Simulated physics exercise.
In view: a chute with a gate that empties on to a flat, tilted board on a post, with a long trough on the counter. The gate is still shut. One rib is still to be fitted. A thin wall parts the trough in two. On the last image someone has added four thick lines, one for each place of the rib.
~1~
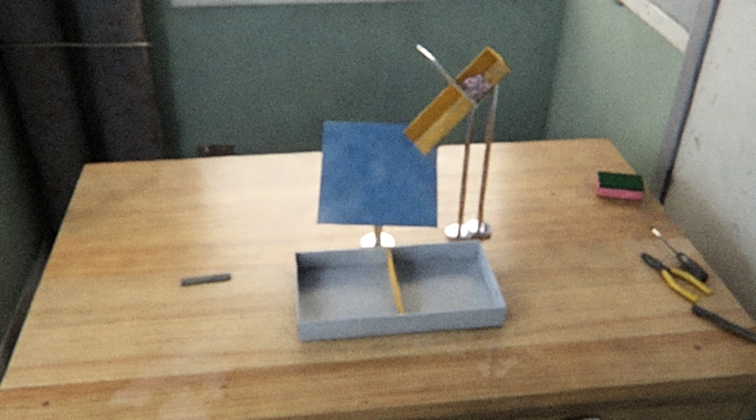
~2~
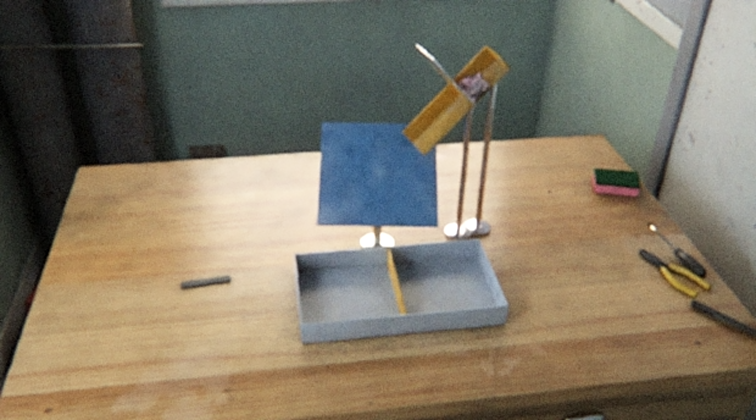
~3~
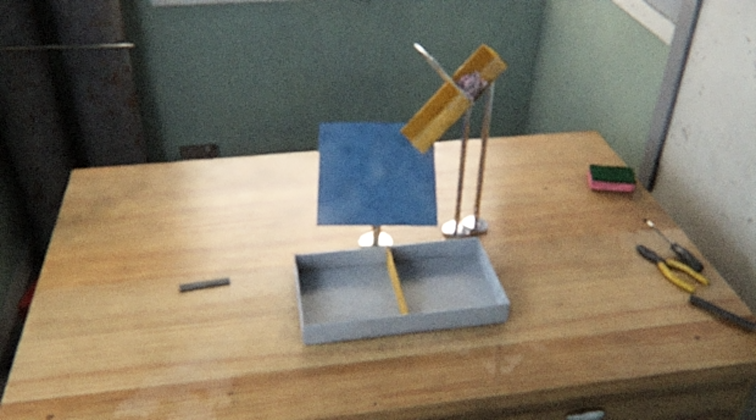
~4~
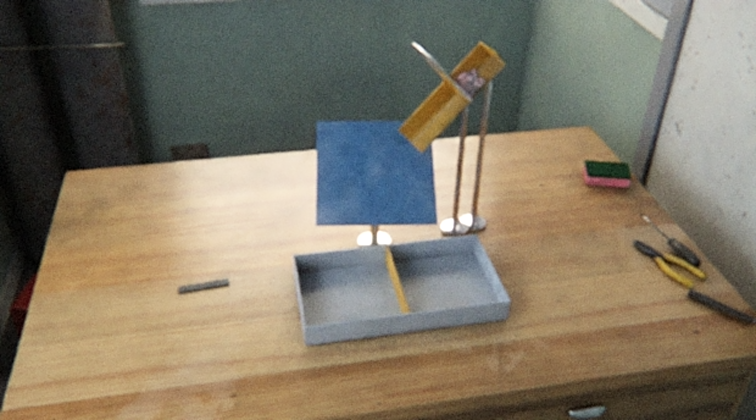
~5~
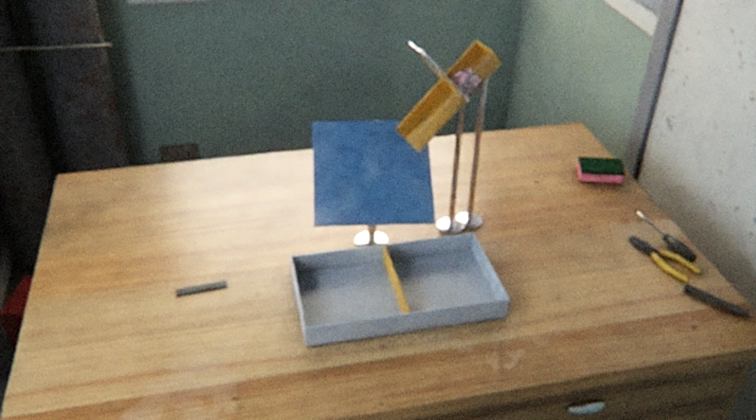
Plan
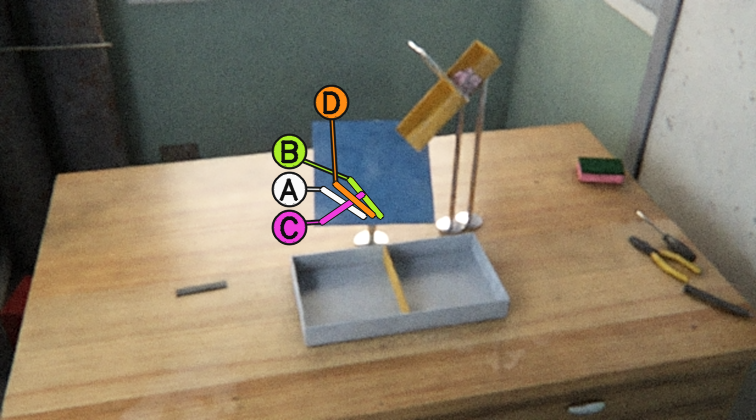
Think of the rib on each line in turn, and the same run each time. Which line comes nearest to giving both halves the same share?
Line D.
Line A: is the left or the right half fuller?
Left.
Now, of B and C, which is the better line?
B it is.
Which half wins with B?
More lands on the right.
On the marked copy, line A from (323, 189) to (363, 216); line B from (350, 179) to (380, 215); line C from (362, 194) to (322, 221); line D from (335, 184) to (372, 215).
With A, of what is caught, most in the left half, a small part in the right.
With B, of what is caught, about a quarter in the left half, most in the right.
With C, of what is caught, nearly all in the left half, a stray few in the right.
With D, of what is caught, about half in the left half, about half in the right.
